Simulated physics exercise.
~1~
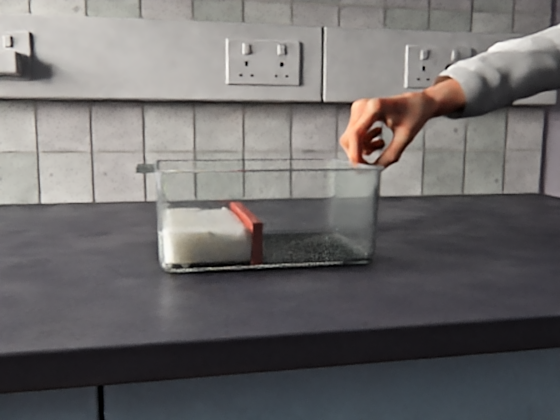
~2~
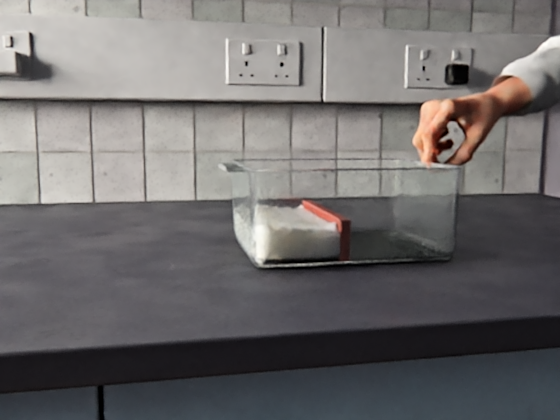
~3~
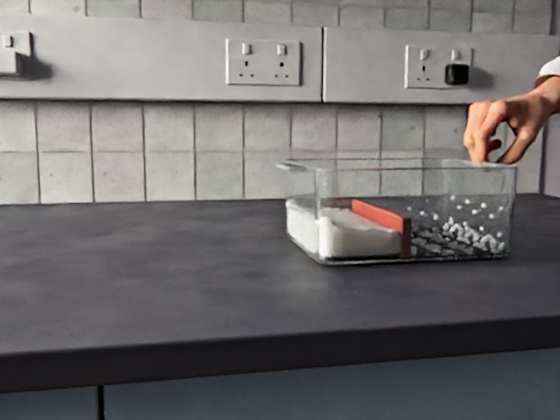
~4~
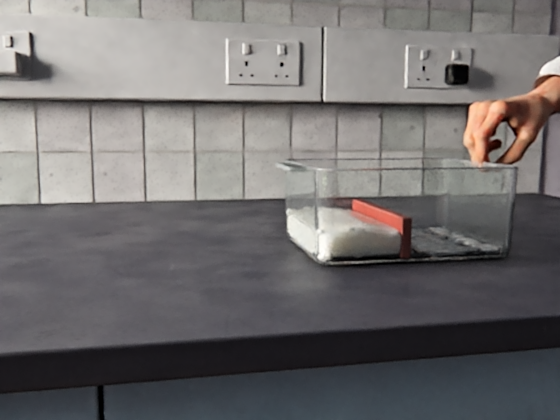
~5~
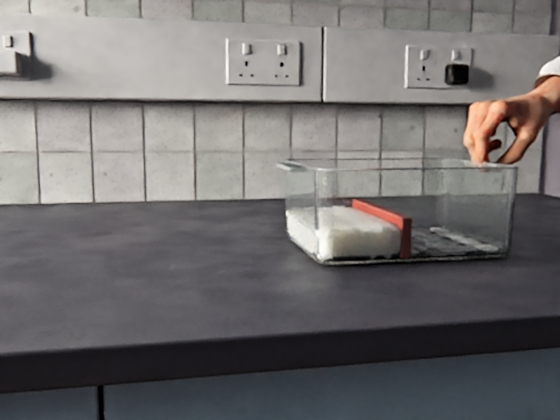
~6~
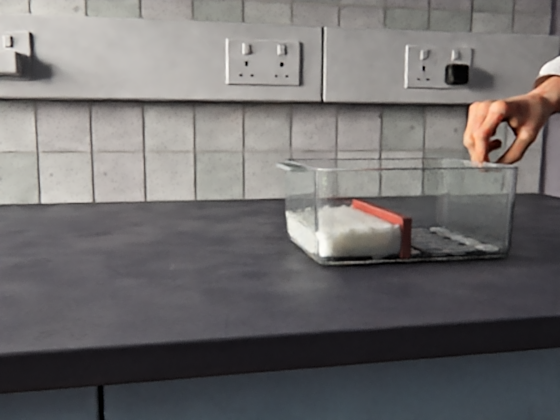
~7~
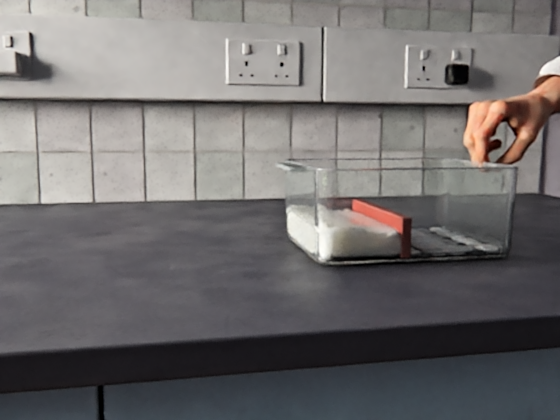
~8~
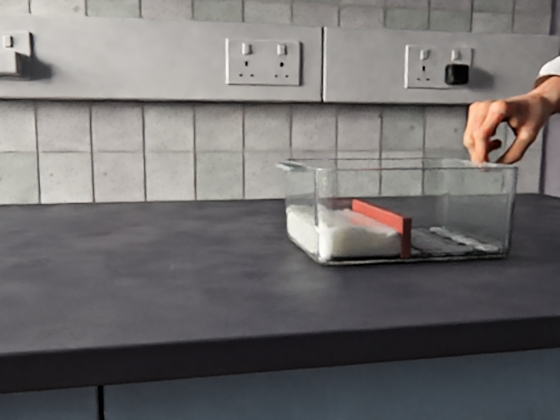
On a dark kitchen worktop, a hand pulled a clear oblong tub to the right, and some of the white liquid left of its red divider splashed across to the other side before the tub stopped and the liquid settled, mostly still on the left.
